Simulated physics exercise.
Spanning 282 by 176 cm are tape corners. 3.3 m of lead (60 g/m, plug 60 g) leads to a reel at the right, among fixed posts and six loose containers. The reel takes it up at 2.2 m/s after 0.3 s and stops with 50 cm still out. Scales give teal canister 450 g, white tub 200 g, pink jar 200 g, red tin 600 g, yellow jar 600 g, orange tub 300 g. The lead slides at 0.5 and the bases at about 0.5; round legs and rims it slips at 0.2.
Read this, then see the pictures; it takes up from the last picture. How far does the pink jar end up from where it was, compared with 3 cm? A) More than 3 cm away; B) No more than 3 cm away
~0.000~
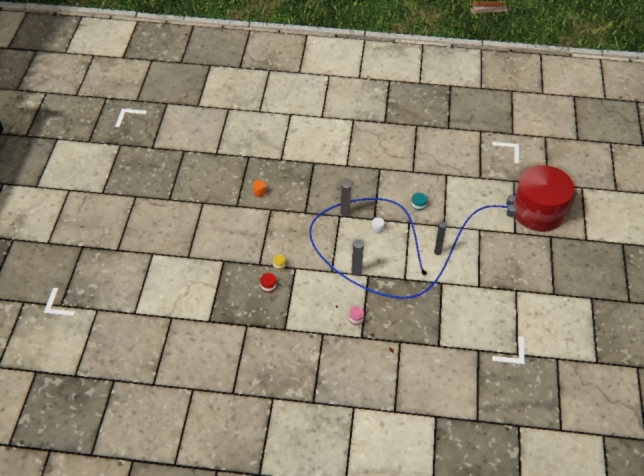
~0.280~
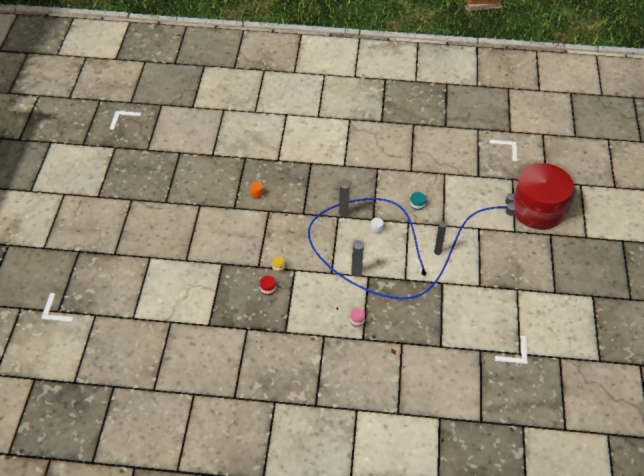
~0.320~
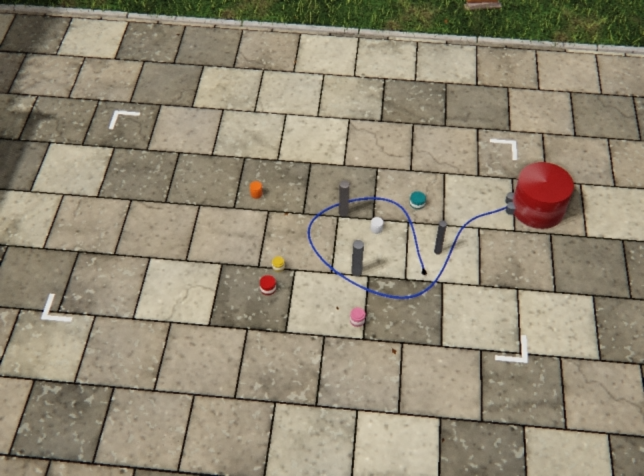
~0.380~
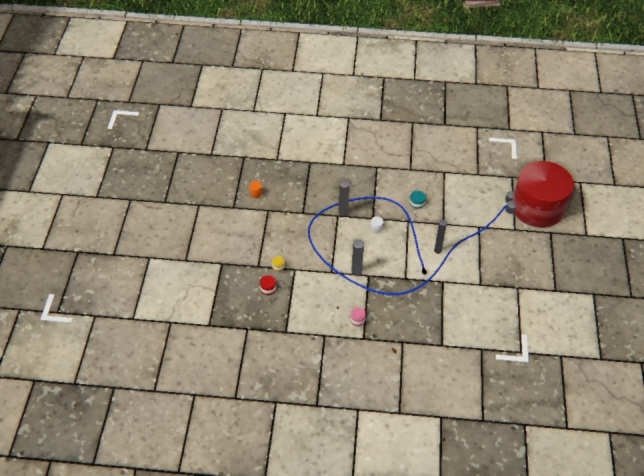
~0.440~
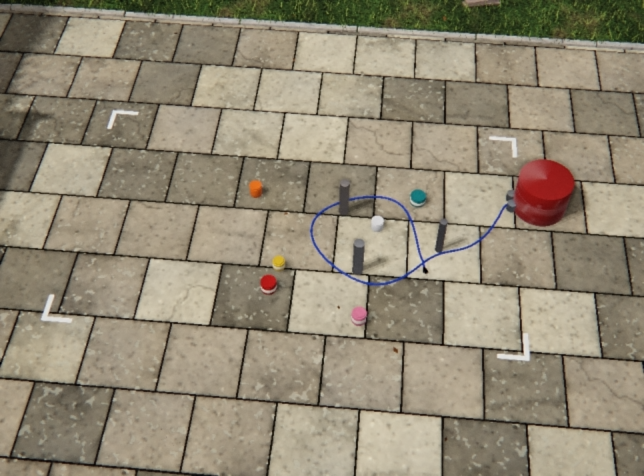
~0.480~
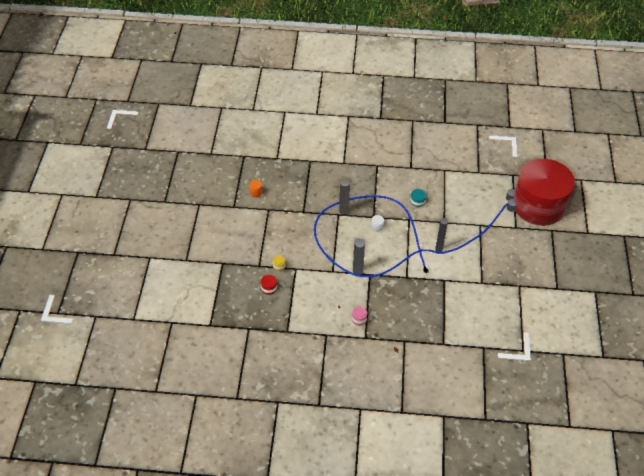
A.
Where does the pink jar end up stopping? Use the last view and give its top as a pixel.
Rest point, last frame: Approx. (445, 330).
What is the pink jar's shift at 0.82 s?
Shift of the pink jar: Around 0 cm.
At 0.8 s, plug at (384, 226); white tub 4 cm off its start.
At 1.2 s, plug at (332, 312); white tub 4 cm off its start.
At 1.5 s, plug at (547, 221); pink jar 47 cm off its start at (440, 329), white tub 4 cm off its start at (373, 223).
At 1.9 s, plug at (514, 192); pink jar 49 cm off its start, white tub 4 cm off its start.
At 2.7 s, plug at (514, 192); pink jar 49 cm off its start at (445, 330), white tub 4 cm off its start at (373, 223).
